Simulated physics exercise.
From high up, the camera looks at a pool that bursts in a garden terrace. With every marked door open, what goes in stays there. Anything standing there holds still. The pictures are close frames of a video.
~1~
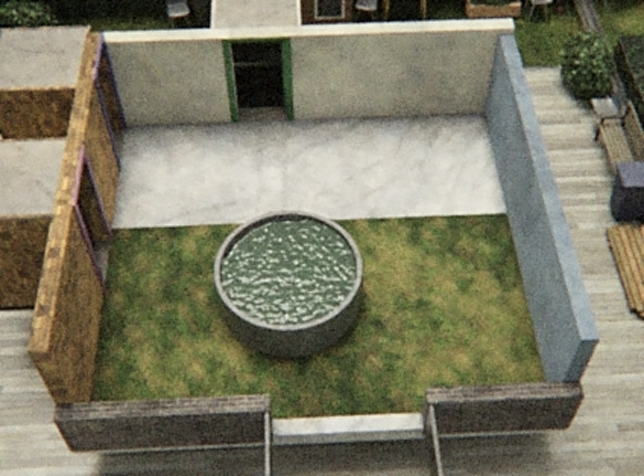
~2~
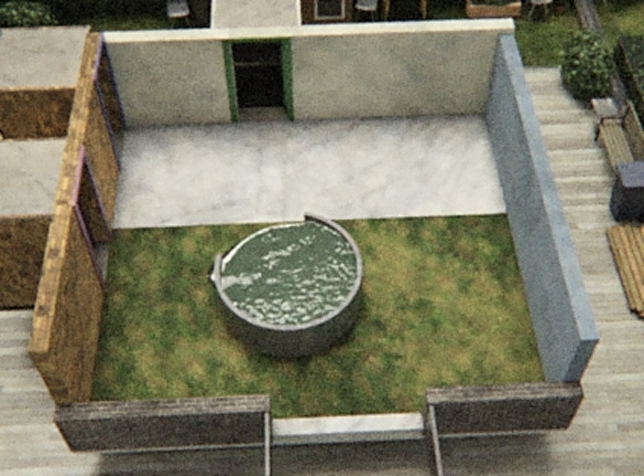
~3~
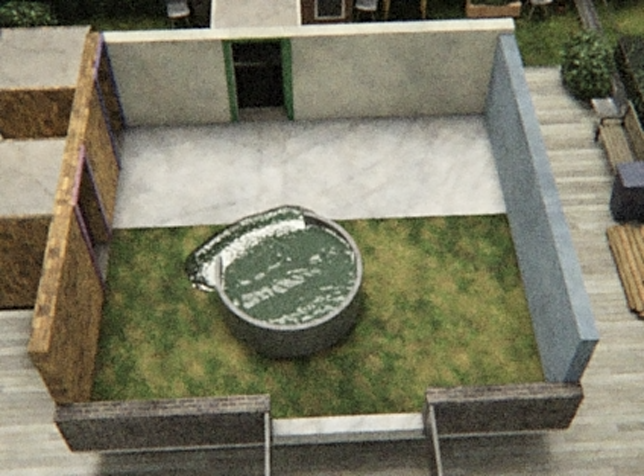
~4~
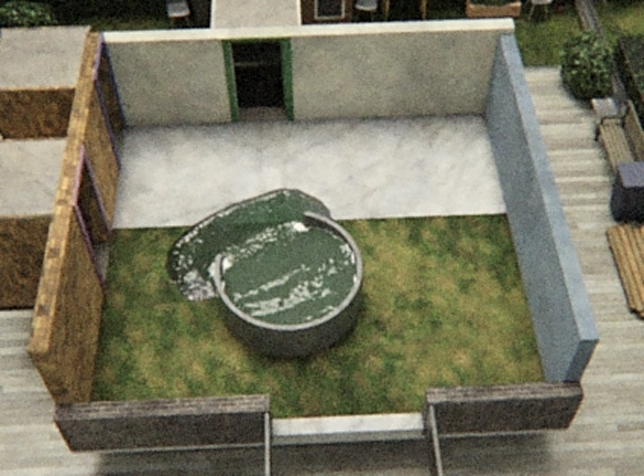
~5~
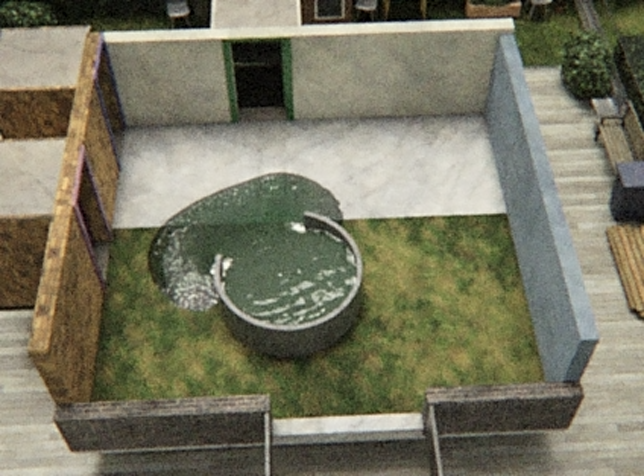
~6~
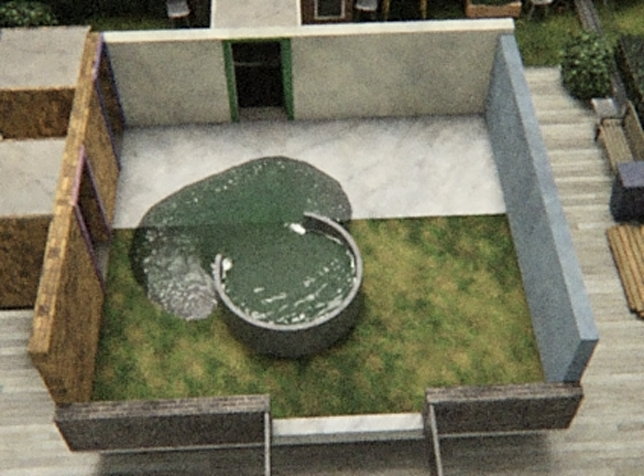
In a walled garden terrace seen from above, a round pool of rippling green water burst open on its far side, and the water poured out and spread over the grass and pale paving.
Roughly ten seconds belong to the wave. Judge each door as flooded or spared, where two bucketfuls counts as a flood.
The blue door is flooded, the green door is flooded, the purple door is flooded.
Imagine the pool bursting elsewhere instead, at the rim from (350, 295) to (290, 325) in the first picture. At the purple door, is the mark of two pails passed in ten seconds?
In that case purple door comes in lower.
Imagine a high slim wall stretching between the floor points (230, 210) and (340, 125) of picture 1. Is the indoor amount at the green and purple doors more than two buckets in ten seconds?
My reading: Green is under, purple is over.
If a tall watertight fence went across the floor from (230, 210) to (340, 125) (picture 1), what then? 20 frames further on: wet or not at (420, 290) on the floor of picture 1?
Result: Parched.
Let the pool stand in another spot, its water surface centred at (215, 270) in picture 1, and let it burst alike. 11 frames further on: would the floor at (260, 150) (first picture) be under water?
That spot ends up drenched.
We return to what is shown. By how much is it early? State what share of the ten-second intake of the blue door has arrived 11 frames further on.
About 15 per cent.
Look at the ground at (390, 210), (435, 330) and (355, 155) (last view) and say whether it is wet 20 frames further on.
Result, in order: Unflooded / unflooded / waterlogged.
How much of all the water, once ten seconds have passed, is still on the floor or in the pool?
That works out to about 76 percent.
A moment on, water covers 35 % of the floor; the blue door wet at the sill, nothing in, the green door wet at the sill, nothing in, the purple door wet at the sill, nothing in.
Next, water covers 40 % of the floor; the blue door over two buckets in, the green door over two buckets in, the purple door under two buckets in.
Then, water covers 45 % of the floor; the blue door far over two buckets in, the green door far over two buckets in, the purple door over two buckets in.
Later, water covers 65 % of the floor; the blue door far over two buckets in, the green door far over two buckets in, the purple door over two buckets in.
In the end, water covers 90 % of the floor; the blue door far over two buckets in, the green door far over two buckets in, the purple door over two buckets in.
